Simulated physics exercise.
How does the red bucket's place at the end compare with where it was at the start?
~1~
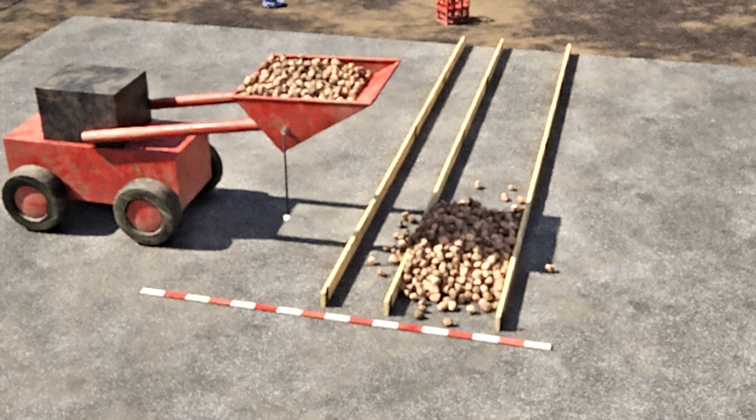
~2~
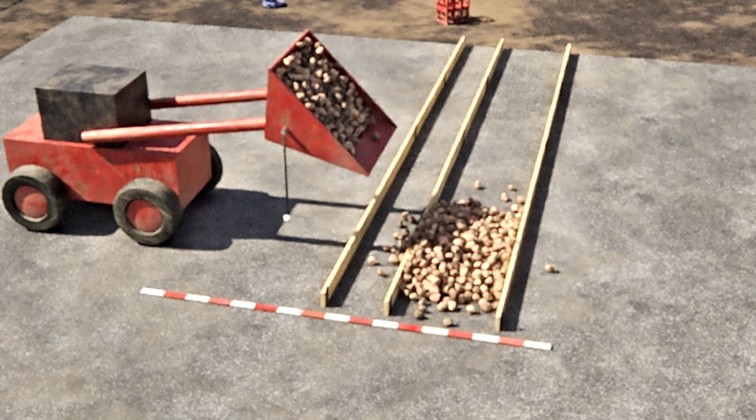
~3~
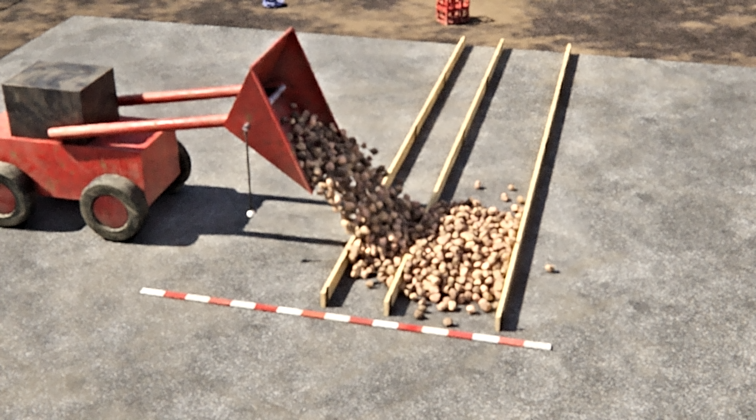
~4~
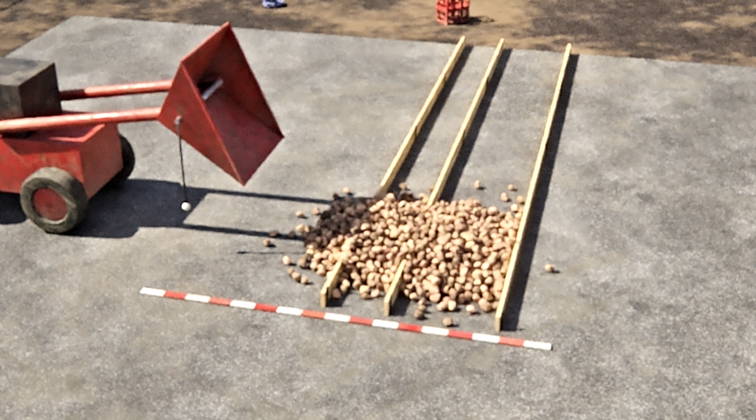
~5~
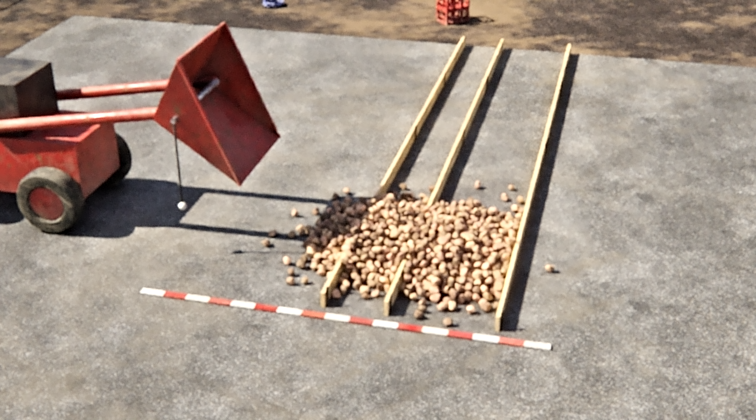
At the end the bucket is farther to the left, drawn back from the wooden planks it was close to at the start.
